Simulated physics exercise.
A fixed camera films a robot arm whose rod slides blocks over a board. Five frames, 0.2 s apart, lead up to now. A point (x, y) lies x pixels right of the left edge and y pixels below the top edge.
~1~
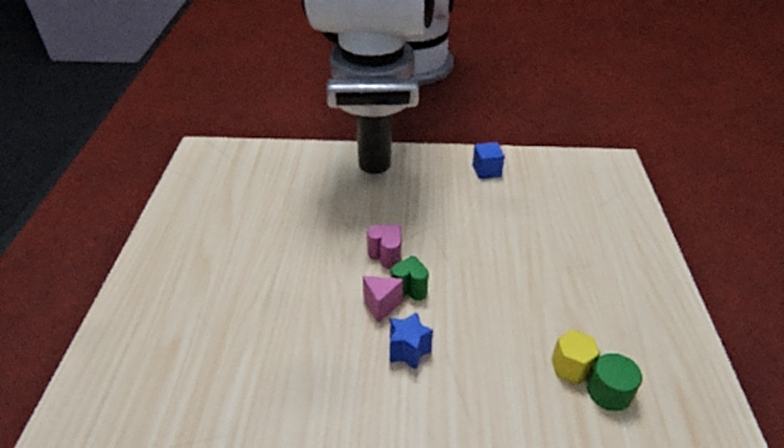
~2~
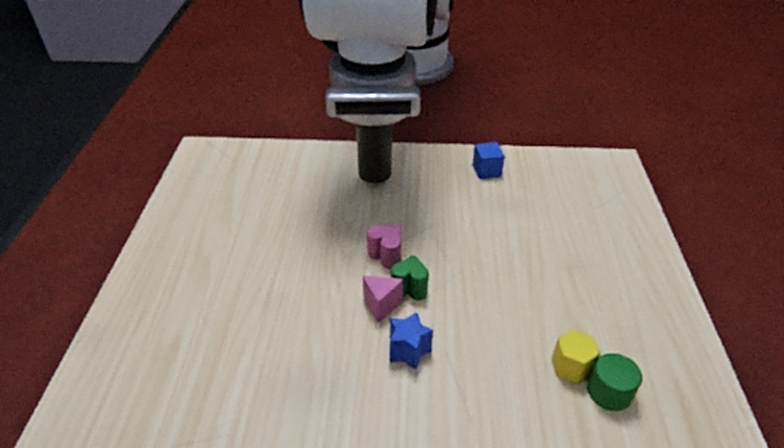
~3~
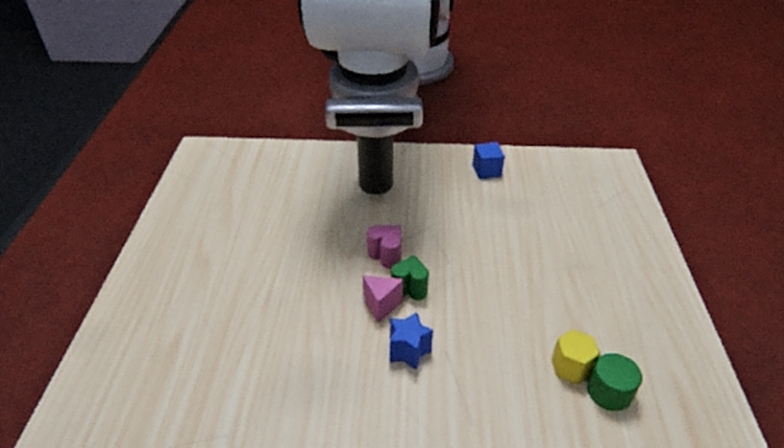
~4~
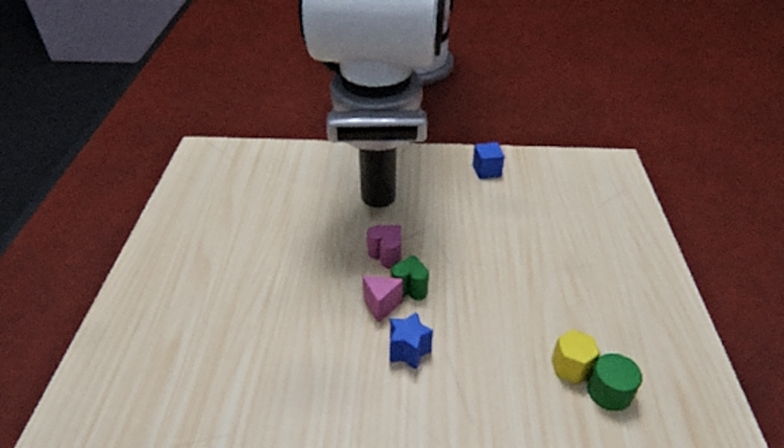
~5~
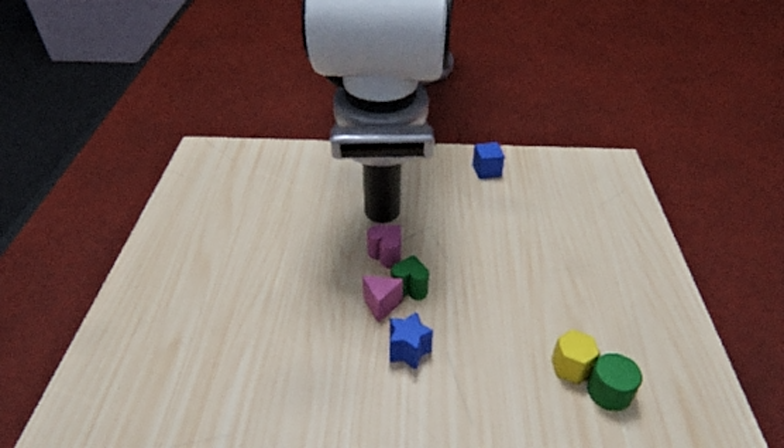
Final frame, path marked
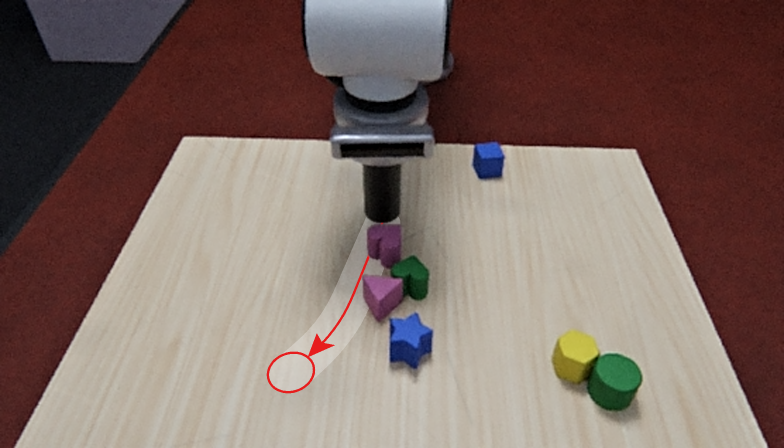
The footage shows a robot arm with a dark rod above a pale wooden table holding seven small coloured blocks; the rod moves steadily toward the viewer, nearing the pink heart-shaped block, while all the blocks stay still.
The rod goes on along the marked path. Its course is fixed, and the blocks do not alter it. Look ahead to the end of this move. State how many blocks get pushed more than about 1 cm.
Most likely three or more.
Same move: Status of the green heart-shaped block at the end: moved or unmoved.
Answer: Moved.
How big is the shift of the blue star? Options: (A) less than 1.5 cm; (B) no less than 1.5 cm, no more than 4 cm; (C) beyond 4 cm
Correct choice: A.
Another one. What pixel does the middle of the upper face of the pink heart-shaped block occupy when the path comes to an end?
I'd guess (394, 263).
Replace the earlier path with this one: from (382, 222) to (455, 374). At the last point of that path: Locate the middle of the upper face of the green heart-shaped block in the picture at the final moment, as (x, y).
My estimate: (441, 387).
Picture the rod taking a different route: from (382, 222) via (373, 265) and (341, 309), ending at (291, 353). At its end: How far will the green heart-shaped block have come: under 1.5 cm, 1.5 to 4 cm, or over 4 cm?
The displacement of the green heart-shaped block is 1.5-4 cm.
Drawn move, from (382, 222) via (354, 292), ending at (291, 372).
The first path, step by step. One third of the way, rod at (363, 257); pink heart-shaped block at (392, 262), turned 65° anticlockwise; green heart-shaped block at (421, 276).
Two thirds of the way, rod at (339, 309); pink three-sided block at (384, 298), turned 45° anticlockwise; pink heart-shaped block at (394, 263), turned 70° anticlockwise; green heart-shaped block at (423, 277).
At the end, rod at (289, 361); pink three-sided block at (384, 298), turned 45° anticlockwise; pink heart-shaped block at (394, 263), turned 70° anticlockwise; blue star still; green heart-shaped block at (423, 277).
